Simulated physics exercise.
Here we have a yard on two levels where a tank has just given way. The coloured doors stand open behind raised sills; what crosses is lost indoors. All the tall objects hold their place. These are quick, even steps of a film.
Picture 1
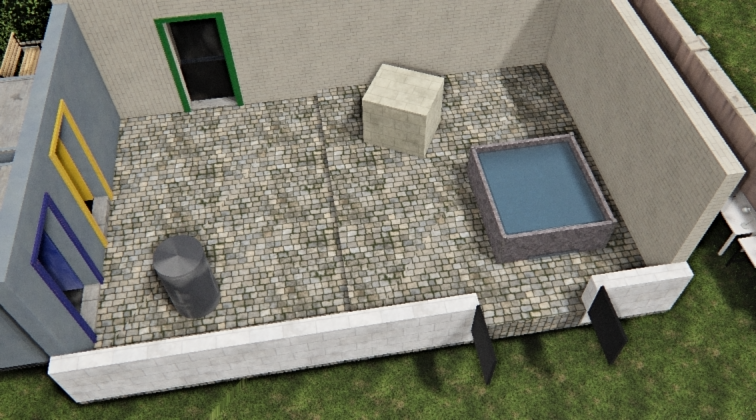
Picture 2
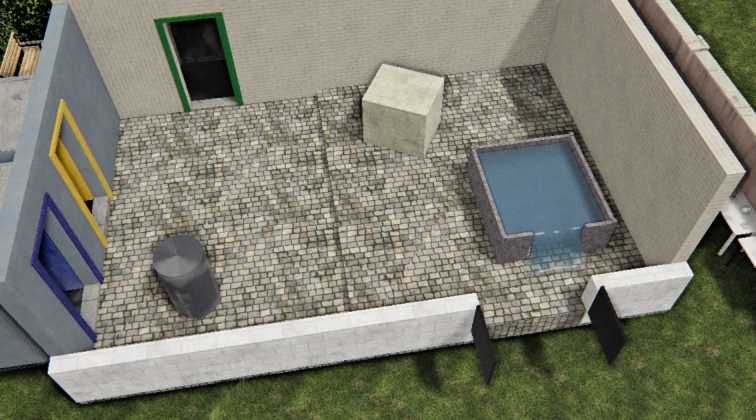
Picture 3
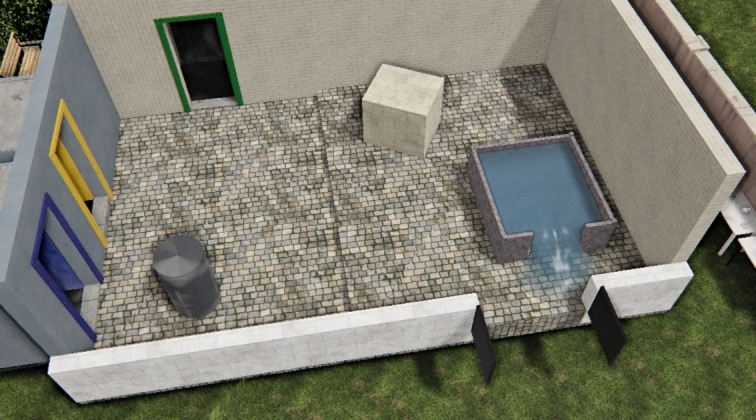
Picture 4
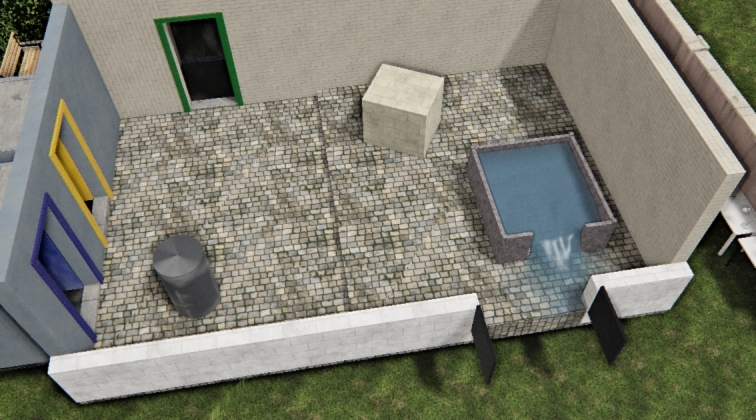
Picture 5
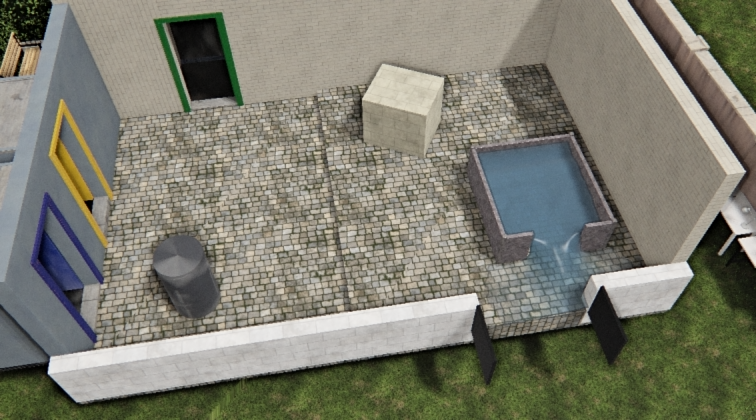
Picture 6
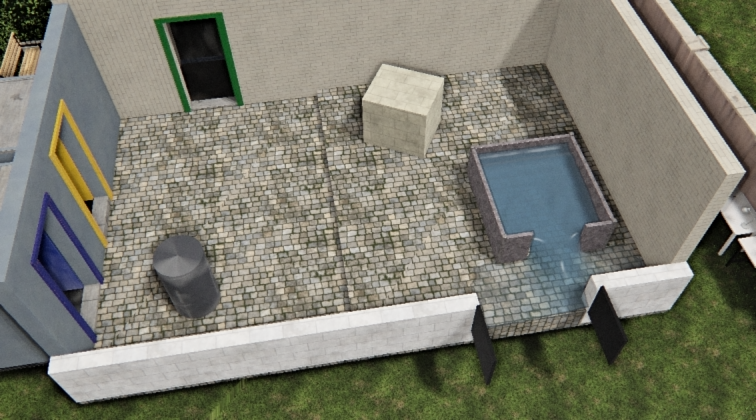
Water pours through a gap in the tank's front wall and spreads across the paving.
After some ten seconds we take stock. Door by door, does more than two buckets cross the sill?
One by one: The yellow door stays under that; the blue door stays under that; the green door stays under that.
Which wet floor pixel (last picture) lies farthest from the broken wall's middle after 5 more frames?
I would point to (439, 318).
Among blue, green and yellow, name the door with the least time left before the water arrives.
It is the one in green.
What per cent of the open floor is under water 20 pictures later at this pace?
Near 10 in a hundred.
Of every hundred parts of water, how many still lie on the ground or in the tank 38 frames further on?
Near 50 in a hundred.
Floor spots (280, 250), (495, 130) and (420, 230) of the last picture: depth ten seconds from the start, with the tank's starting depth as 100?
About 0, 4 and 0 per cent.
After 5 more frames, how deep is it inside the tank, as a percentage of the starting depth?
Some 66 per cent.
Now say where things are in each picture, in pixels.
The first frame shows the open tank at (539, 186) is whole and still.
In the second frame, water pours out at (553, 245) and has run to (581, 265).
In the third frame, water pours out at (552, 246) and has run to a hidden place.
In the fourth frame, water pours out at (553, 246) and has run to a hidden place.
In the fifth frame, water pours out at (553, 246) and has run to a hidden place.
In the sixth frame, the front is at a hidden place, out from the gap at (553, 246).
A moment on, water covers 5 % of the floor; the yellow door not reached, the blue door not reached, the green door not reached.
Next, water covers 10 % of the floor; the yellow door not reached, the blue door not reached, the green door not reached.
Then, water covers 10 % of the floor; the yellow door not reached, the blue door not reached, the green door not reached.
Later, water covers 20 % of the floor; the yellow door not reached, the blue door not reached, the green door not reached.
In the end, water covers 30 % of the floor; the yellow door not reached, the blue door not reached, the green door wet at the sill, nothing in.
